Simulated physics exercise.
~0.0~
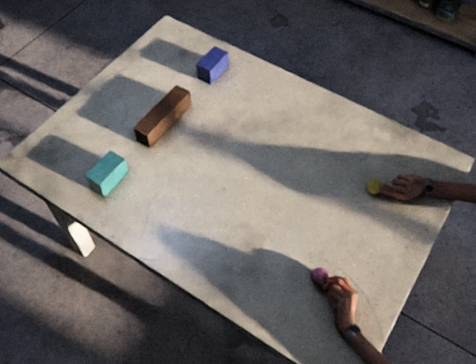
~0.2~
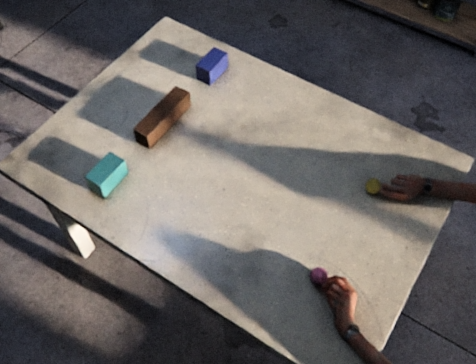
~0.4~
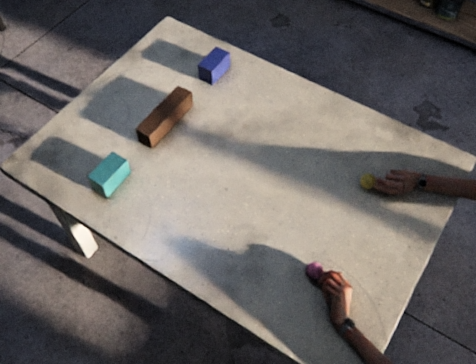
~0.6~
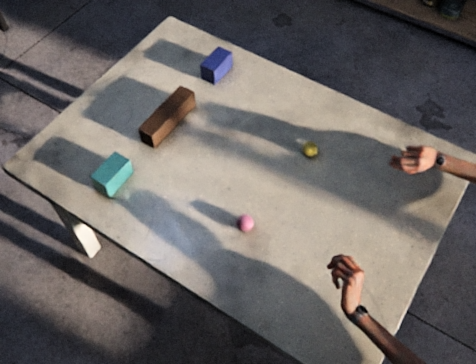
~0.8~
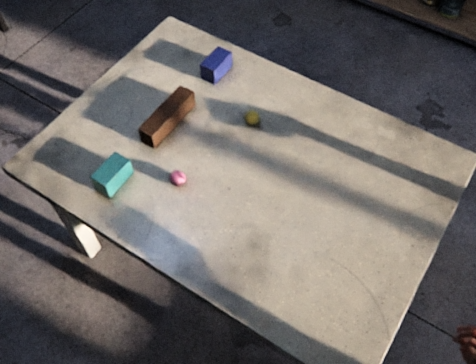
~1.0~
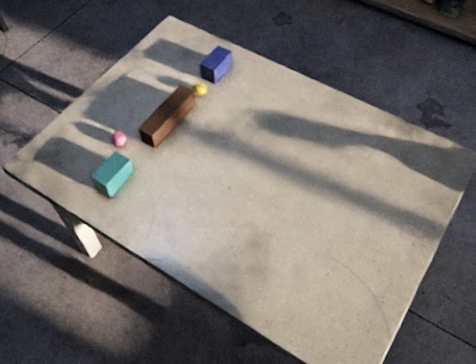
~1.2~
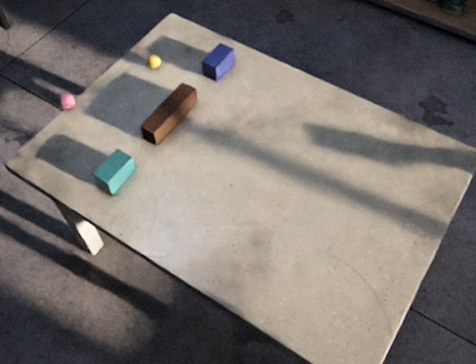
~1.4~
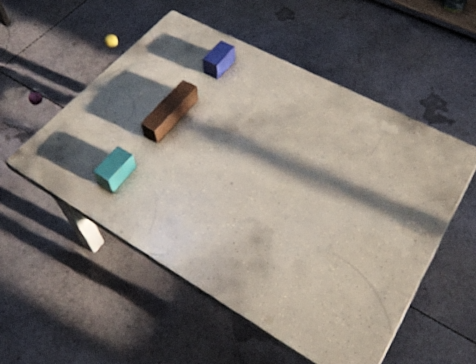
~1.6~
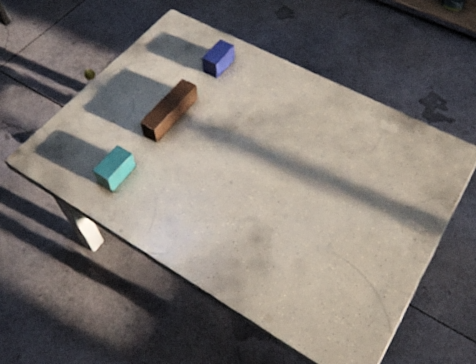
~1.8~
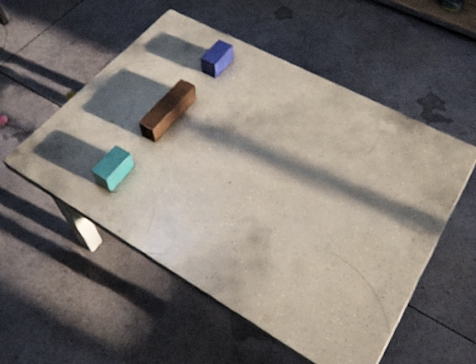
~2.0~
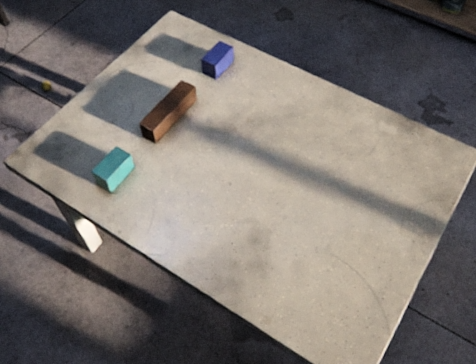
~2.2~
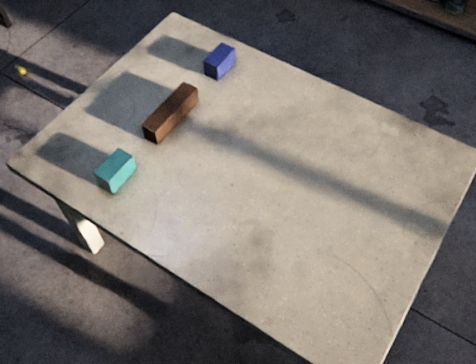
A pale tabletop on a dark paved floor is seen from above at an angle, crossed by long shadows. Toward its left end stand a turquoise block, a brown brick and a blue block, with a gap on either side of the brick. At the right, two hands hold a pink ball and a yellow lemon, then let go and draw back. Both roll up and left; the pink ball passes between turquoise and brown, the lemon between brown and blue. They drop off the far edge, and the lemon ends near the left side while the blocks stay put.
